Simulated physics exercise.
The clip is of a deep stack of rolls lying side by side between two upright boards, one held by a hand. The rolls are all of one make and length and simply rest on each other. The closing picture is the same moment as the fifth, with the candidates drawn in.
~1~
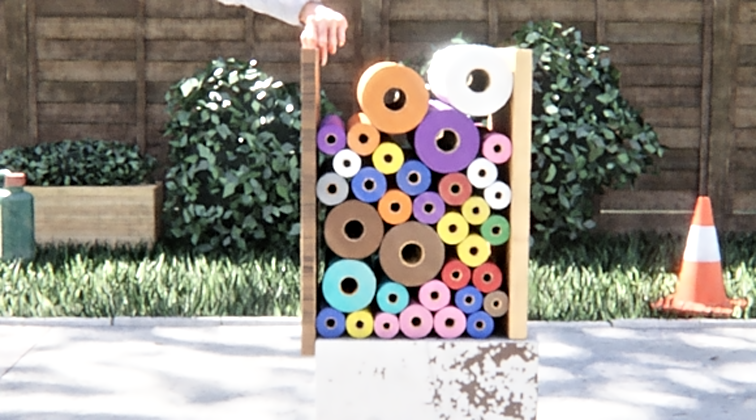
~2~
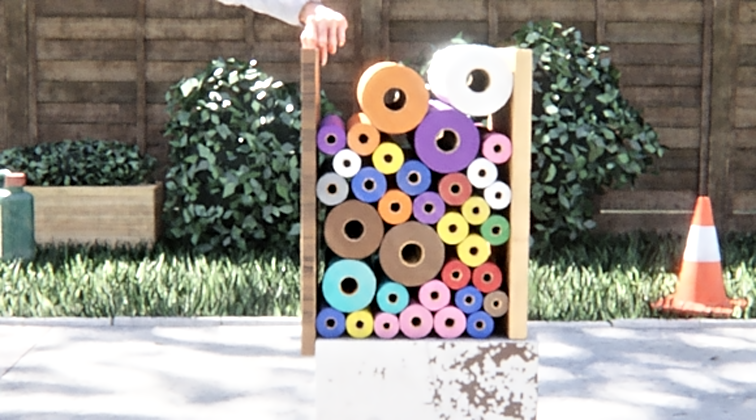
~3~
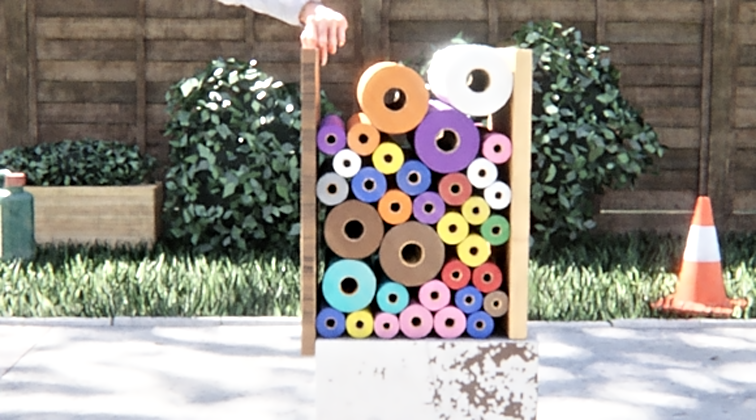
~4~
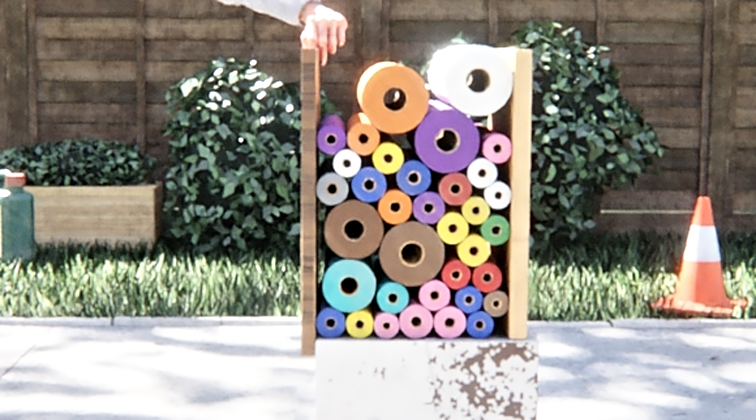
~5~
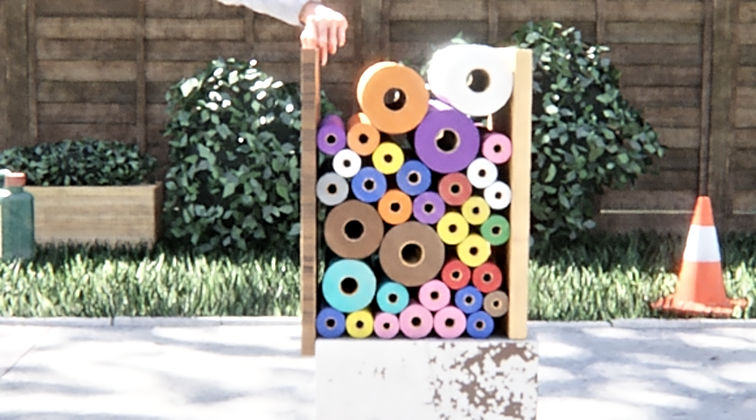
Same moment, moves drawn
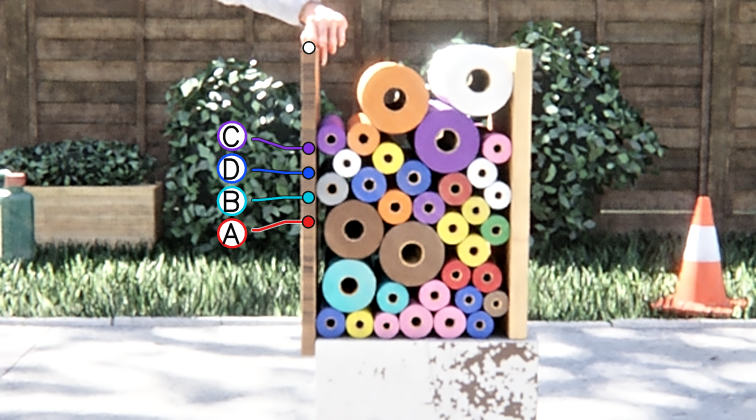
A hand resting on top of the left upright board stays still, and nothing visibly moves from start to end. Colourful rolls of mixed thickness remain stacked between two boards above a worn white base, large orange and white ones on top, with bushes, a wooden fence and a traffic cone around them.
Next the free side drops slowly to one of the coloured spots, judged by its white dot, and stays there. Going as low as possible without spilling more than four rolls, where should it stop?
Stop at B.
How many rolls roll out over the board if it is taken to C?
The count is none.
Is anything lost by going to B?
Yes, at B.
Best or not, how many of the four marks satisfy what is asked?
The number is three.
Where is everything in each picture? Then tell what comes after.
In the first picture, a grey roll (332, 189); a white roll (498, 195); a purple roll (331, 140).
In the second picture, a purple roll (331, 140); side board (311, 189).
In the third picture, a blue roll (331, 323).
In the fourth picture, a brown roll (412, 254); a yellow roll (474, 251).
In the fifth picture, a grey roll (332, 189); a white roll (498, 195); a purple roll (331, 140).
On the marked copy, A at (308, 222); B at (308, 198); C at (309, 148); D at (309, 173); the white dot at (309, 48).
Taking B. A third of the way, top of the board (316, 117).
Two thirds of the way, top of the board (316, 192).
When it is over, top of the board (316, 197), two out over the board.
As for the rest, A five out over the board; C none out over the board; D none out over the board.
